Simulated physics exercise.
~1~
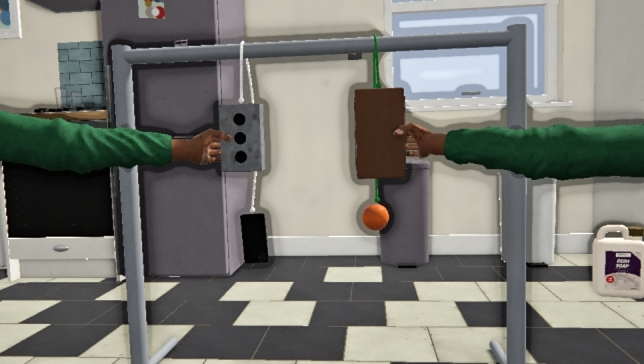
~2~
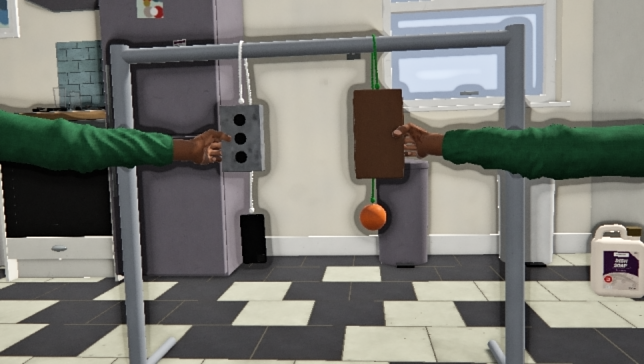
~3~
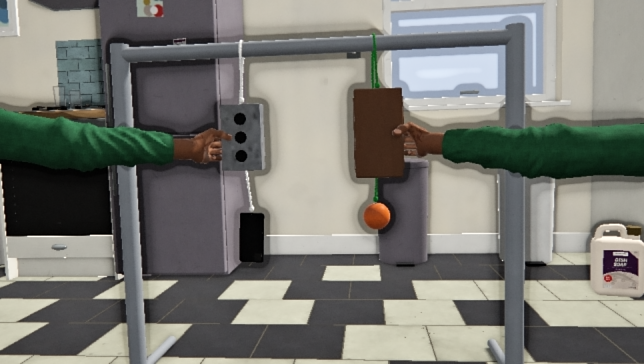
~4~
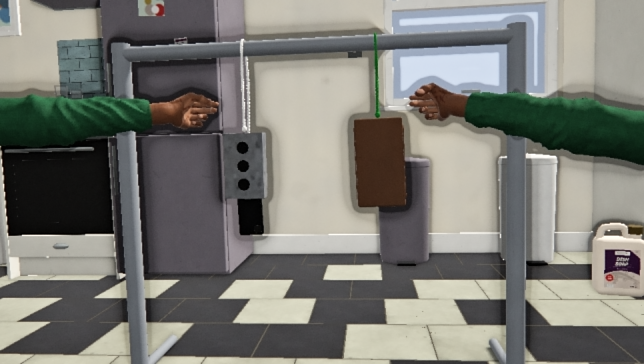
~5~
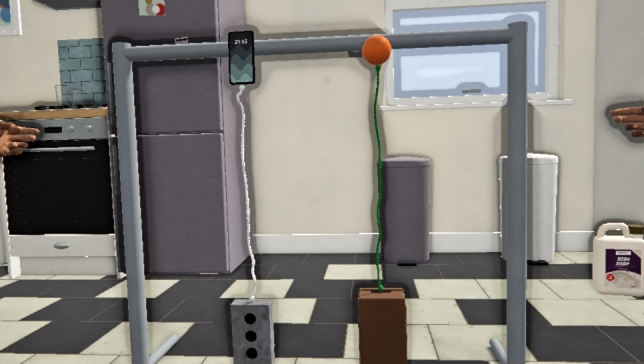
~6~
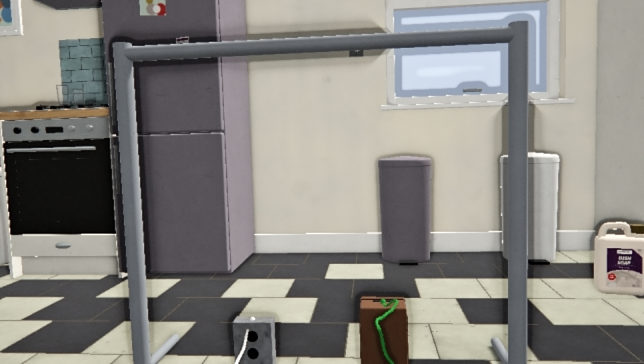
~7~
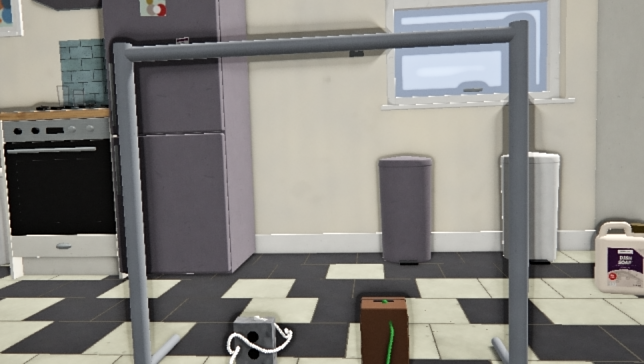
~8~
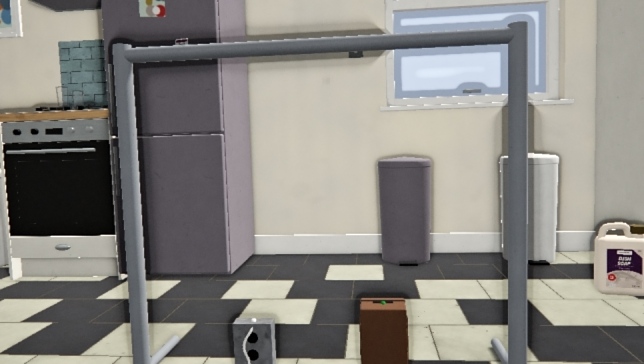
In a kitchen with a checkered floor, two hands in green sleeves hold a grey block with dark holes and a brown case beside a metal rail. A white cord runs from the block over the rail to a dangling phone, and a green cord links the case to a hanging orange. The hands let go and draw back, and both larger objects drop. As they fall, the phone and the orange rise to the rail. The cords then come off the bar, leaving it bare. The block and the case both end on the floor.
